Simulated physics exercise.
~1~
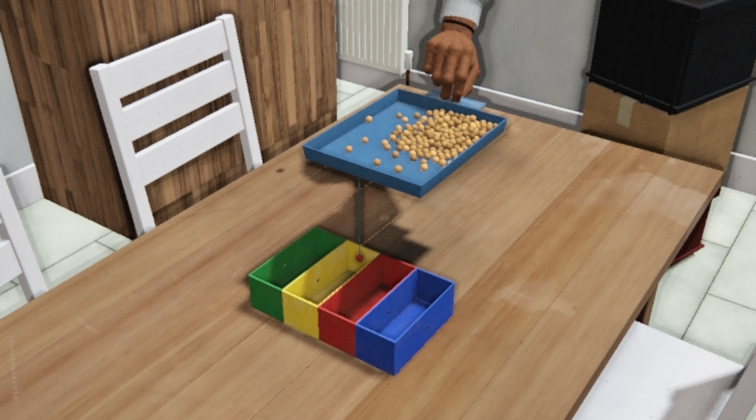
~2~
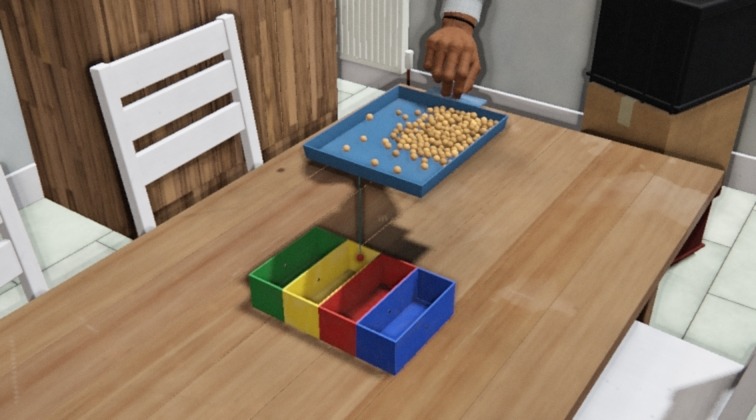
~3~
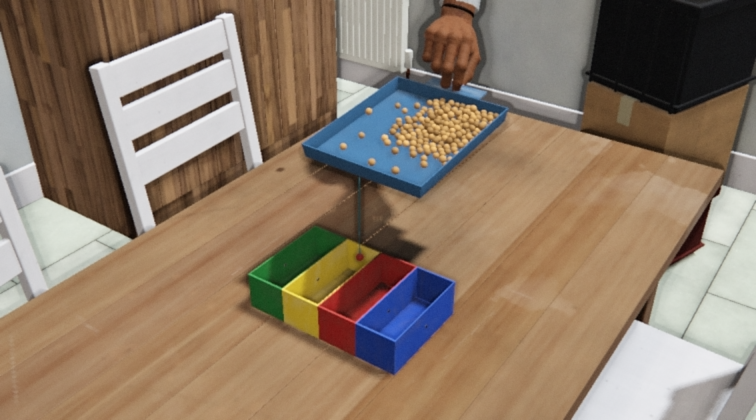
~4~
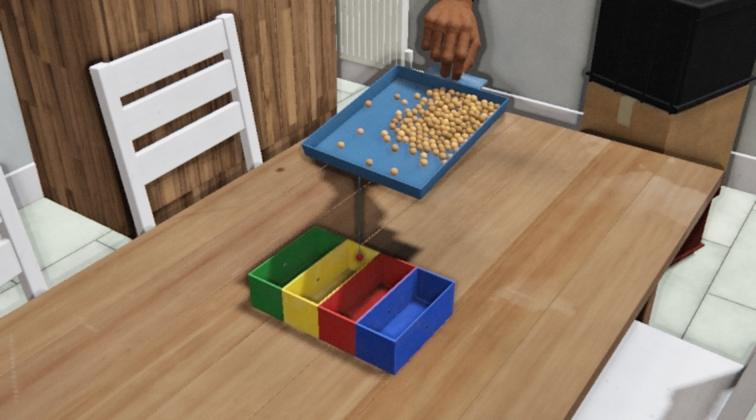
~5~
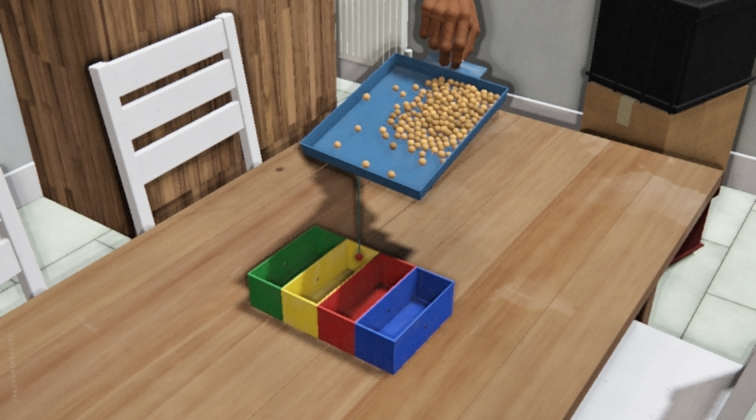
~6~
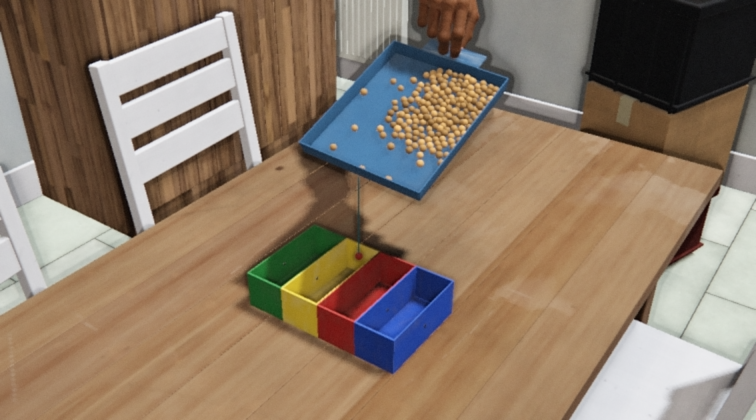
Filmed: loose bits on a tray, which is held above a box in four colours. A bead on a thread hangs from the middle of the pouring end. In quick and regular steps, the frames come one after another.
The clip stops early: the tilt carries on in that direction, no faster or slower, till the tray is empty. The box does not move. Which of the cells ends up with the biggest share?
Blue.
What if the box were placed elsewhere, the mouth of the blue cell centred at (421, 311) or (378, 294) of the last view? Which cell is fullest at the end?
The cell in red; the cell in blue.
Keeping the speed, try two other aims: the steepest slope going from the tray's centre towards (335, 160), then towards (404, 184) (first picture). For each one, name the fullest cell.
Case 1 - green. Case 2 - the cell in blue.
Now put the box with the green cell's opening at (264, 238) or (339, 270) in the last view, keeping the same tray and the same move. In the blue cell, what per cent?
It comes to roughly 20 per cent in one try and roughly 0 per cent in the next.
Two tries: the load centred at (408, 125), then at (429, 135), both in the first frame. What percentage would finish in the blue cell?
The first start yields 40 per cent, the second 50 per cent.
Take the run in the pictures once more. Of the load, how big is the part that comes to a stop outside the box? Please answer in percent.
10 per cent.
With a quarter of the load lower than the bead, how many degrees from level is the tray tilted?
80° or so.
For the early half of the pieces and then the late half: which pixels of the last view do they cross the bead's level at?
I'd put it at roughly (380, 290), and after that at roughly (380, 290).
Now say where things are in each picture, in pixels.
In the first picture, corners of the pouring end at (305, 145) and (421, 184), level; middle of the load at (445, 137), round wooden beads; bead on its thread at (360, 258); green cell at (267, 295); yellow cell at (301, 312); red cell at (337, 329); blue cell at (375, 347).
In the second picture, corners of the pouring end at (306, 144) and (421, 184), level; middle of the load at (446, 135).
In the third picture, corners of the pouring end at (305, 143) and (420, 185), tipped barely, lowest at the right corner; middle of the load at (446, 129).
In the fourth picture, corners of the pouring end at (304, 143) and (420, 187), tipped a little, lowest at the right corner; middle of the load at (446, 123).
In the fifth picture, corners of the pouring end at (303, 142) and (419, 189), tipped a little, lowest at the right corner; middle of the load at (445, 116), a small part on the move.
In the sixth picture, corners of the pouring end at (302, 141) and (418, 190), tipped clearly, lowest at the right corner; middle of the load at (443, 111), about two thirds on the move; green cell at (266, 293); yellow cell at (300, 309); red cell at (336, 326); blue cell at (374, 345).
Soon after the last picture, tray tipped steeply; most on the tray; a small part in the blue cell; a stray few in the red cell; a stray few in the yellow cell; about a quarter falling or outside the box.
A little later, tray tipped past a quarter turn; about a third on the tray; about a quarter in the blue cell; a small part in the red cell; a small part in the yellow cell; about a third falling or outside the box.
Later still, tray tipped past a quarter turn; about half in the blue cell; about a quarter in the red cell; a small part in the yellow cell; a small part falling or outside the box.
By the end, tray tipped past a quarter turn; about half in the blue cell; about a quarter in the red cell; a small part in the yellow cell; none in the green cell; a small part outside the box.
